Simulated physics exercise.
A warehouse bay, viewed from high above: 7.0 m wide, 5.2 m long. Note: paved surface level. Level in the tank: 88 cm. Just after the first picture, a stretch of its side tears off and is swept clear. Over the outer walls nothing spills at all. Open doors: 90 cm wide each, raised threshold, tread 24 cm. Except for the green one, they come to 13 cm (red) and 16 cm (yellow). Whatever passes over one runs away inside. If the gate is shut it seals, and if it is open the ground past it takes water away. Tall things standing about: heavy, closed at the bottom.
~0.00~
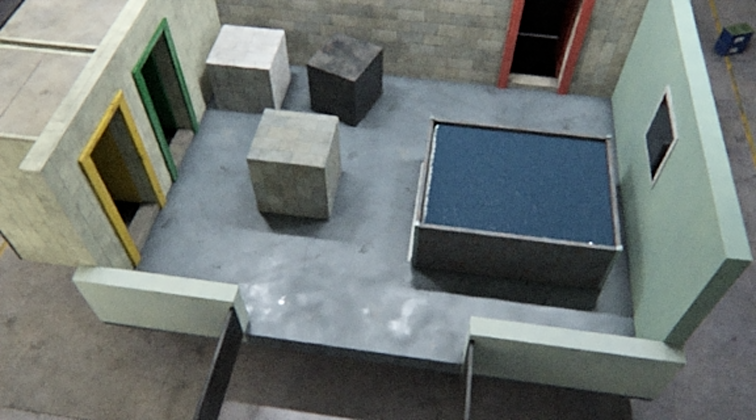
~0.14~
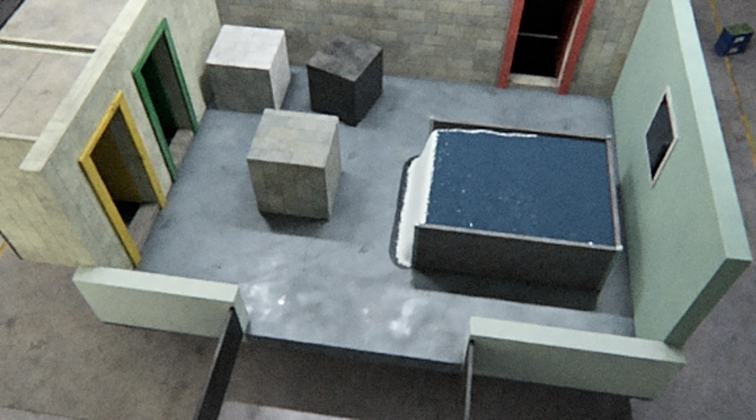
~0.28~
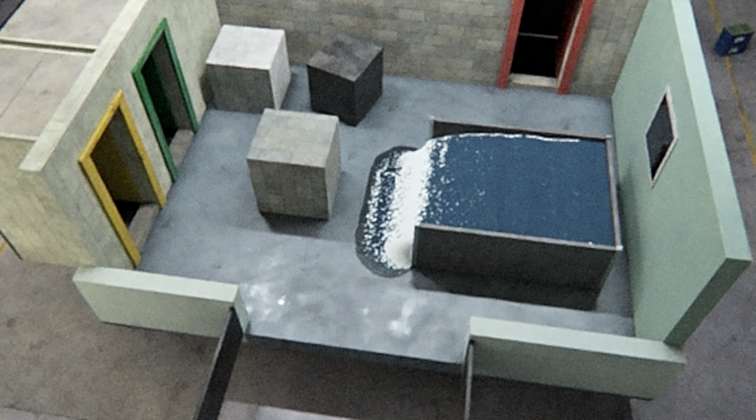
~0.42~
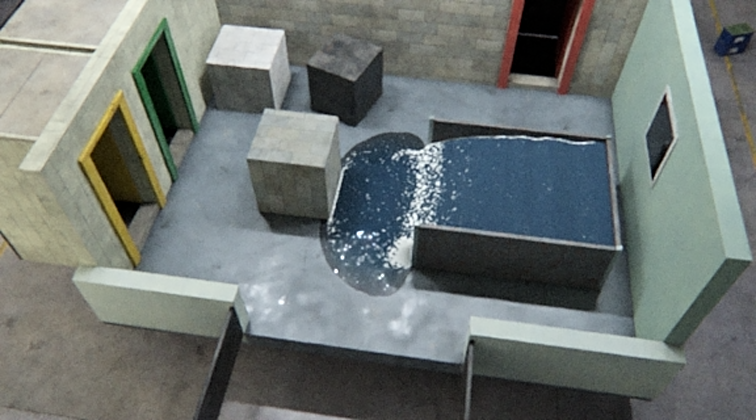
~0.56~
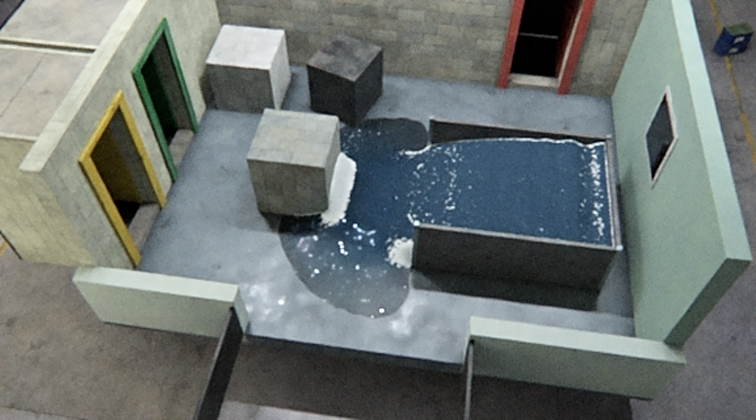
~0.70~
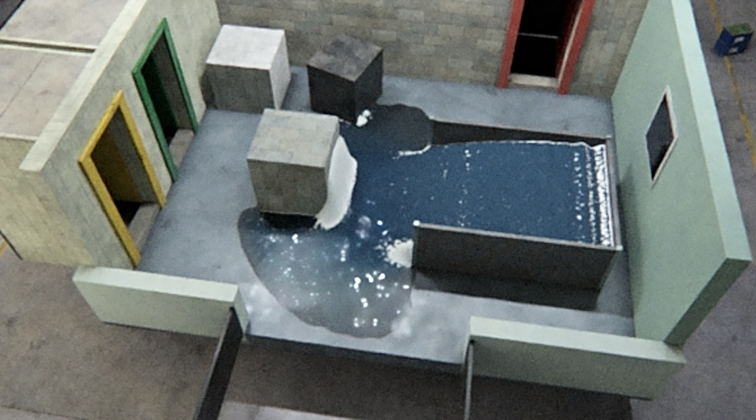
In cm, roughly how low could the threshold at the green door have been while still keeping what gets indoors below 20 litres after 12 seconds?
About 22 cm.
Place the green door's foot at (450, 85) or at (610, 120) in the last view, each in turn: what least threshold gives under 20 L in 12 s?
Around 20 and 18 cm respectively.
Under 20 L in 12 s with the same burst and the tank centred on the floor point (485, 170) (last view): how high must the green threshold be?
That setup calls for roughly 37 cm.
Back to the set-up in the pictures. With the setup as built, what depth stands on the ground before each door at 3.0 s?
The red door has 7 cm, the yellow door 21 cm and the green door 25 cm.
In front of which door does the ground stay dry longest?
It's the red door.
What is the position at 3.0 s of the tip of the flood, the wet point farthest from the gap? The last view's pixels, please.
Near pixel (227, 64).
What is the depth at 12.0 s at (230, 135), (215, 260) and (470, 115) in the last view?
Respectively 6 cm, 9 cm and 6 cm.
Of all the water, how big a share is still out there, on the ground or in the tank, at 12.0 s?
Share still there: Approx. 62 percent.
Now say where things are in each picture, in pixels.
The tank at (517, 182) is whole and still, 88 cm deep; the green door at (170, 109) is dry, in the first frame.
Water pours out at (424, 195) and has run 0.3 m, to (396, 257); about 7 cm deep outside, 88 cm at the back, in the second frame.
The gap is at (424, 198), the front 0.8 m out at (361, 243); the back of the tank holds 88 cm, in the third frame.
The front is at (325, 238), 1.4 m from the gap at (424, 200); 3.4 m2 of floor is wet, 88 cm left at the back, in the fourth frame.
The front is at (285, 233), 2.0 m from the gap at (424, 201); 5.2 m2 of floor is wet, 83 cm left at the back, in the fifth frame.
Water pours out at (424, 201) and has run 2.6 m, to (244, 221); about 7 cm deep outside, 75 cm at the back; 1.5 m in a straight line remain to the green door at (170, 109), in the sixth frame.
After 1.4 s water covers 45 % of the floor, deepest (61 cm) near (342, 202); 7 cm at the green door, 0 litres in over its 13 cm threshold.
After 3.0 s water covers 65 % of the floor, deepest (40 cm) near (170, 190); 25 cm at the green door, 30 litres in over its 13 cm threshold.
After 12.0 s water covers 95 % of the floor, deepest (14 cm) near (359, 85); 6 cm at the green door, 105 litres in over its 13 cm threshold.
At the green door as built, the water arrived by 1.2 s and peaked near 27 cm at 3.4 s.
Run again over the same 12 s with other heights there, 40 litres in over 18.5 cm, 8 litres over 25.5 cm. The limit of 20 litres is kept from about 22 cm up.
